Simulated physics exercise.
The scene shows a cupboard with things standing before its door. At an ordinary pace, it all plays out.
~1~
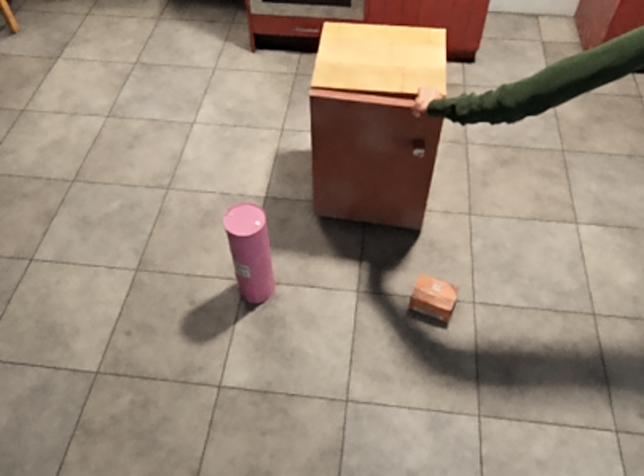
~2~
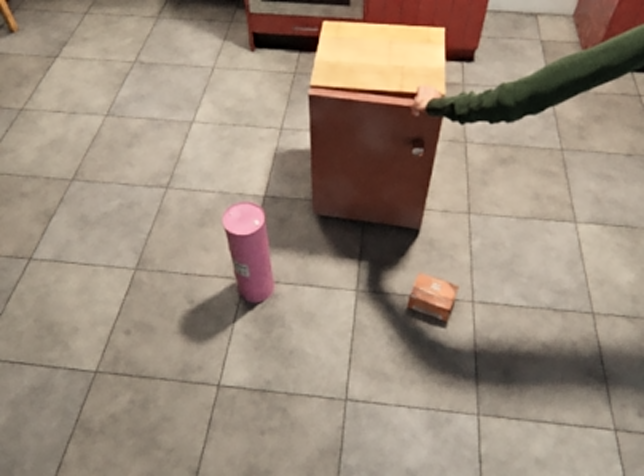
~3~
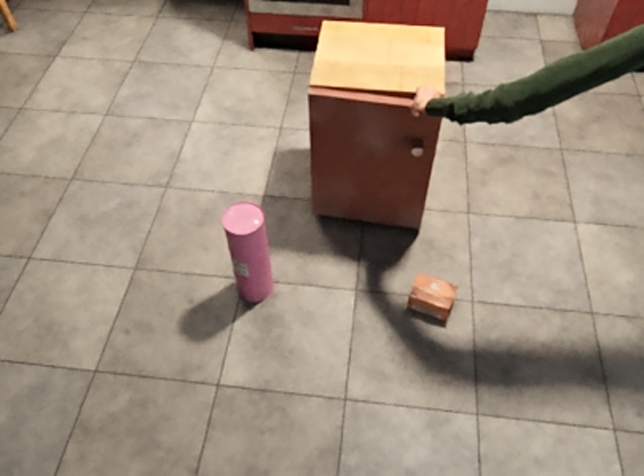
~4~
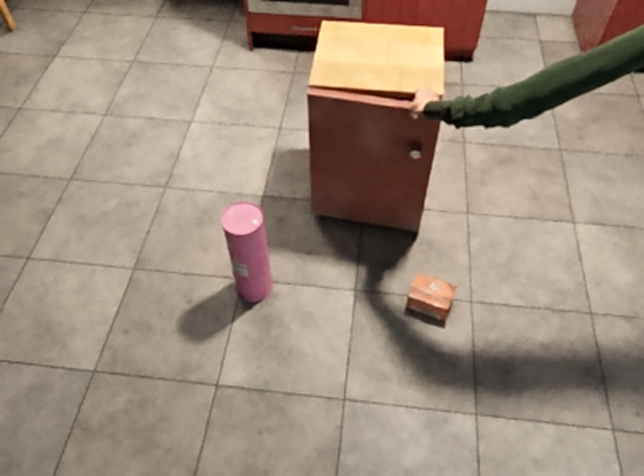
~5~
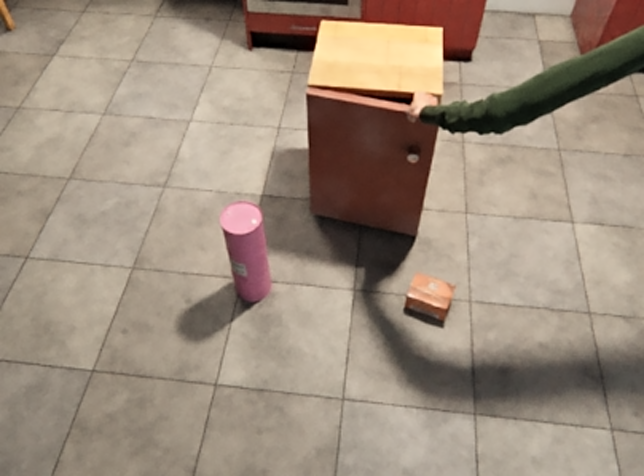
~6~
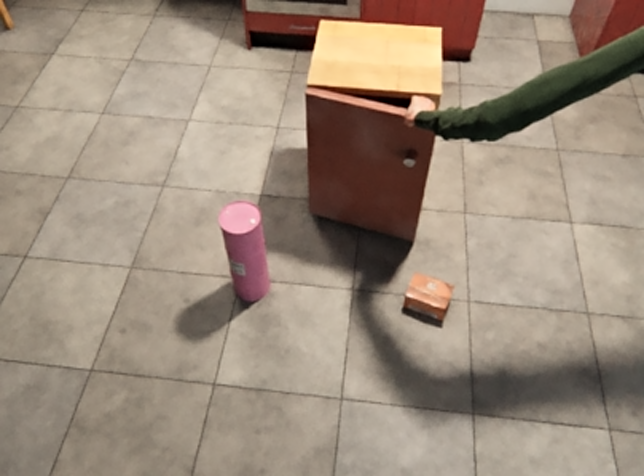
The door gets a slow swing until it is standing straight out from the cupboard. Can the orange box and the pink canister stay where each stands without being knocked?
Here the orange box stays untouched and the pink canister stays untouched.
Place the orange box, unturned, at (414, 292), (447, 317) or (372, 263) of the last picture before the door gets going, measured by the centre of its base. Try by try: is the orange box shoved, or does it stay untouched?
First the orange box stays clear, next it stays clear, and last it gets pushed.
Then, 0.82 s later than the last frame, door 49° open; orange box at rest near (429, 296); pink canister at rest near (247, 254).
Then, 1.76 s later than the last frame, door 89° open; orange box at rest near (429, 296); pink canister at rest near (247, 254).
When it is over, the orange box remains where it is, near (429, 296); the pink canister remains where it is, near (247, 254).
